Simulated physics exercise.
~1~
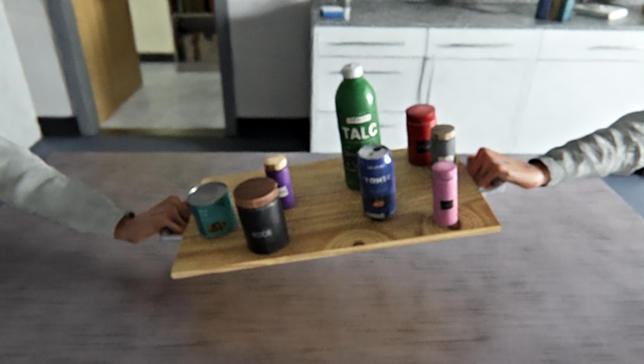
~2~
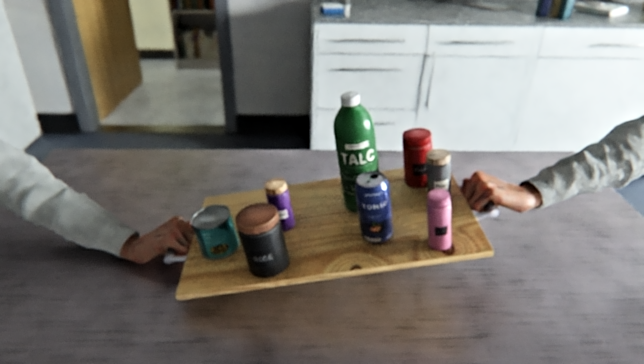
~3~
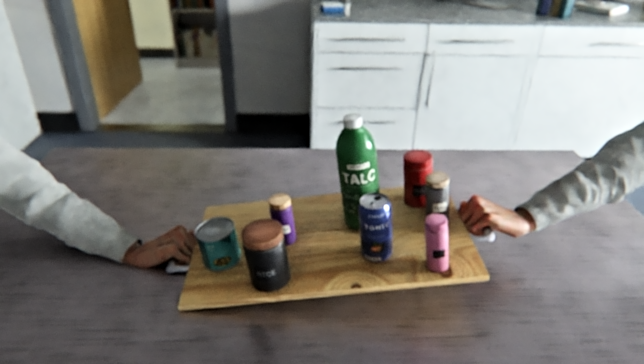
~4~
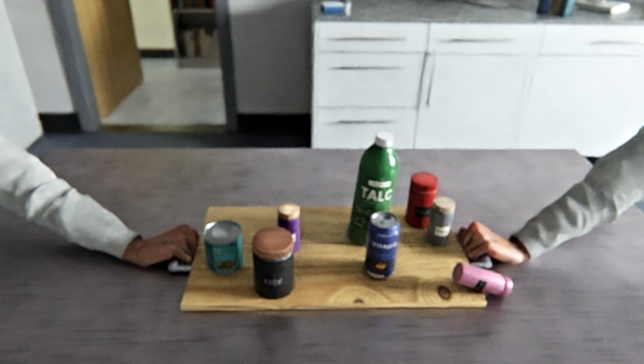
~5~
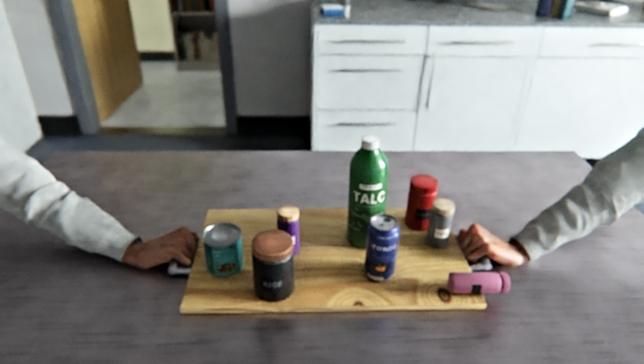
A plain wooden tray, gripped by a hand at each end, is lowered toward a grey table with its right side higher than its left. It carries a tall green bottle, a blue can, a red jar, a black jar, a turquoise tin and three small shakers. The left edge reaches the table first, and the raised right side drops after it until the tray lies flat. As it lands, the pink shaker topples onto its side near the right edge, and the green bottle rocks slightly. The bottle settles upright, leaving only the pink shaker lying down.
